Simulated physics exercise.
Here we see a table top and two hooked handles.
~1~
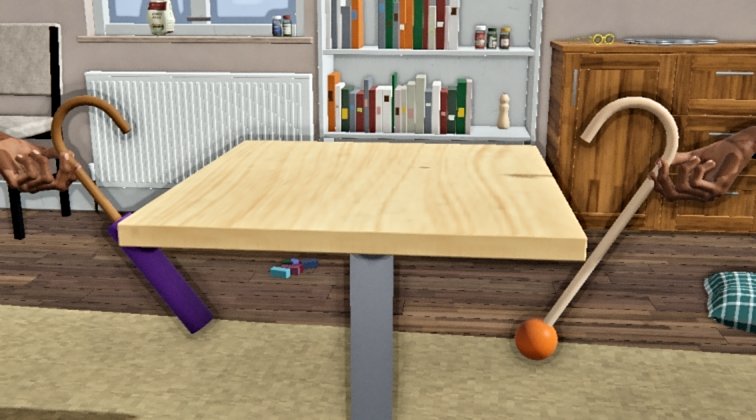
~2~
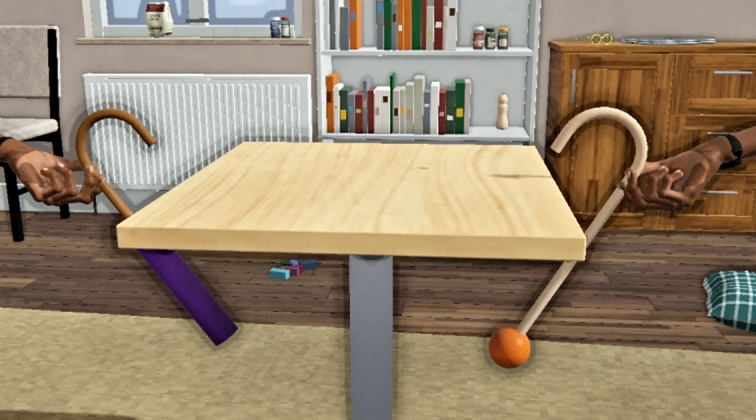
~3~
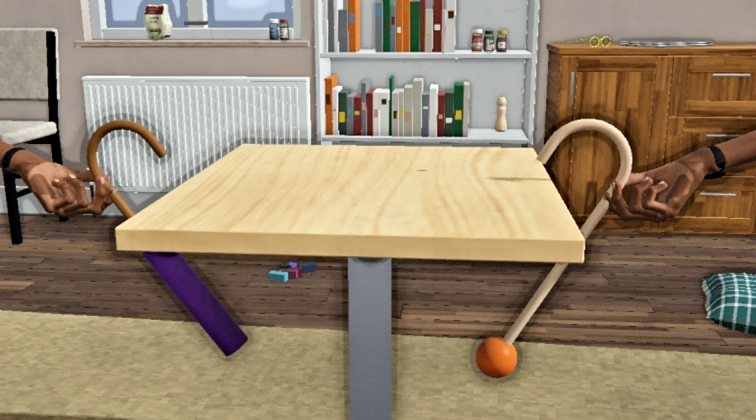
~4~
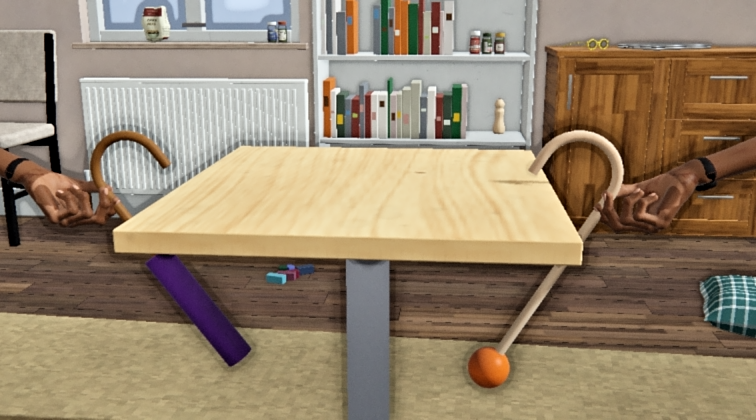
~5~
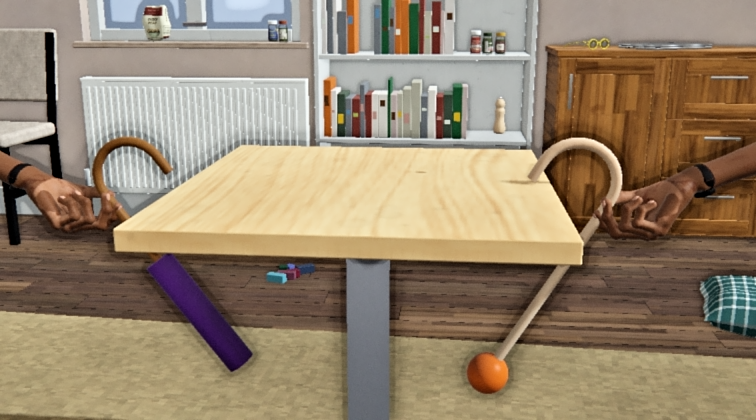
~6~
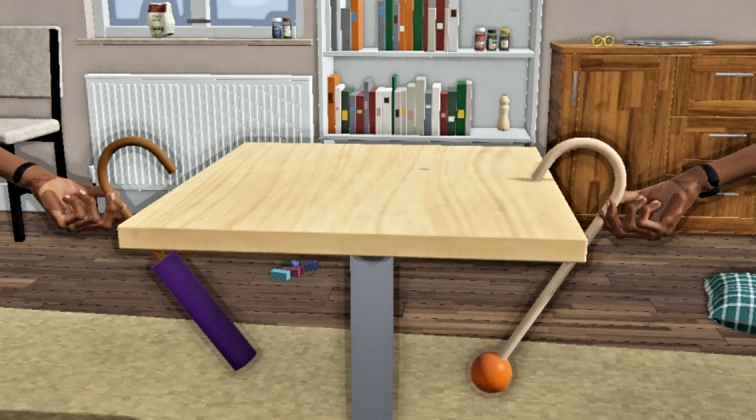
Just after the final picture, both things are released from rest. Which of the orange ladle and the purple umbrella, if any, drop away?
As I see it, the orange ladle stays put; the purple umbrella falls.
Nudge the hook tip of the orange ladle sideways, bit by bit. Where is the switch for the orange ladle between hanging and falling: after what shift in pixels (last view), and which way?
The flip comes at close to 20 pixels toward the right.
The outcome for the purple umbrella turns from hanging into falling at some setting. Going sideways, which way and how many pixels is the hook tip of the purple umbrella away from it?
24 pixels right, roughly.
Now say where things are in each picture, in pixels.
In the first frame, still on the way; orange ladle (579, 230); purple umbrella (146, 212); table (372, 185).
In the second frame, still on the way; purple umbrella (171, 225); table (371, 186).
In the third frame, still on the way; orange ladle (536, 249); table (369, 189).
In the fourth frame, still on the way; purple umbrella (184, 246); table (367, 191).
In the fifth frame, still on the way; orange ladle (527, 267); table (368, 190).
In the sixth frame, in place, still held; orange ladle (531, 266); purple umbrella (191, 251); table (372, 187).
Then, 0.34 s on from there, orange ladle at rest near (533, 266); purple umbrella at the bottom.
Then, 0.52 s on from there, orange ladle at rest near (534, 266); purple umbrella on its way down.
In the end, the orange ladle hangs from the table, near (531, 266); the purple umbrella slips off.
